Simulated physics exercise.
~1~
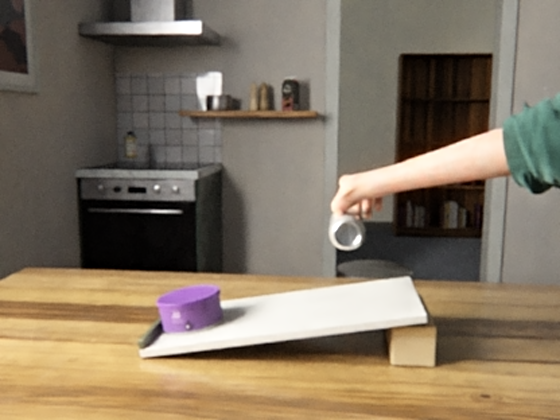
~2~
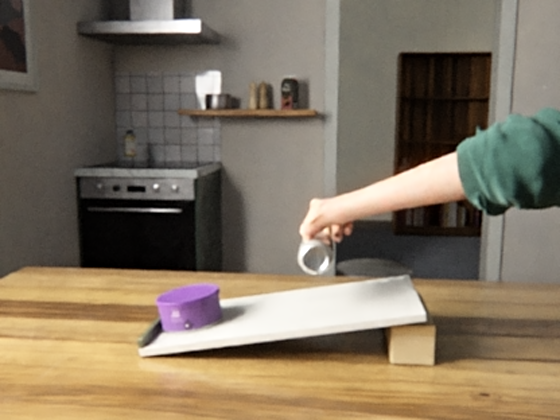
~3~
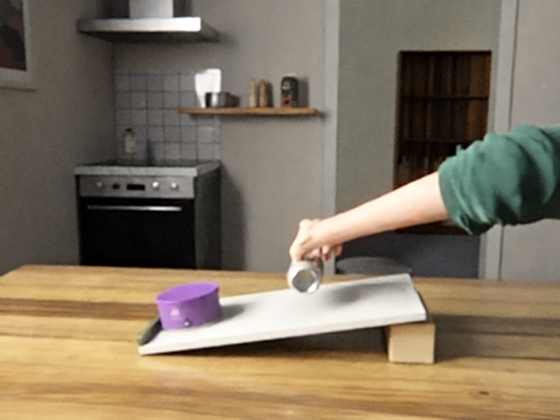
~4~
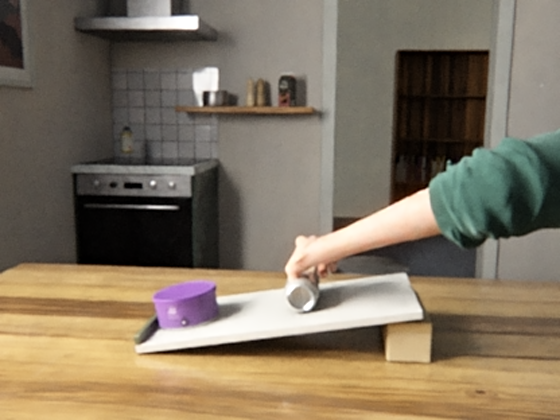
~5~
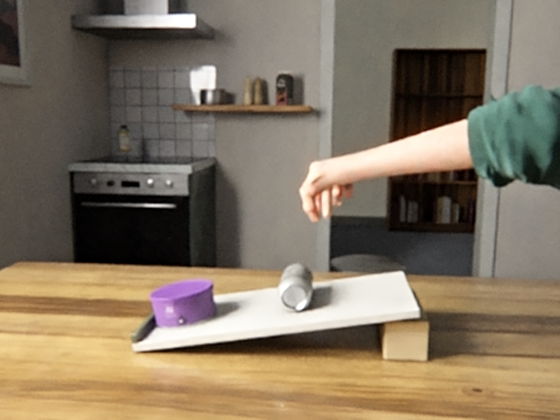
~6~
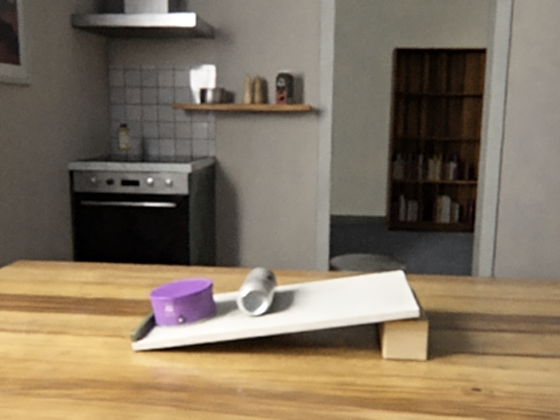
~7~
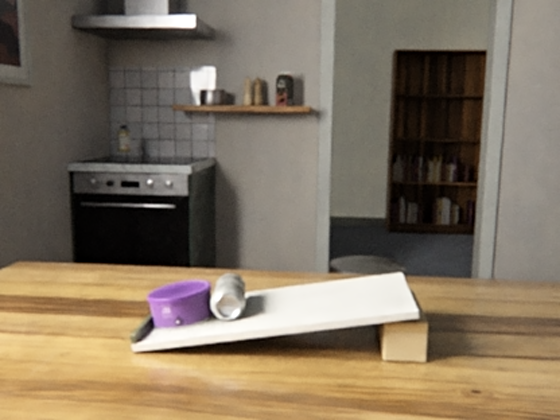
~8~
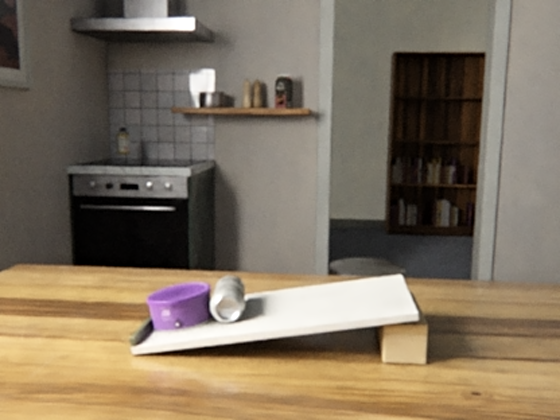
On a kitchen table, a hand laying a white can on a sloping board, the can rolling down to a purple tub.
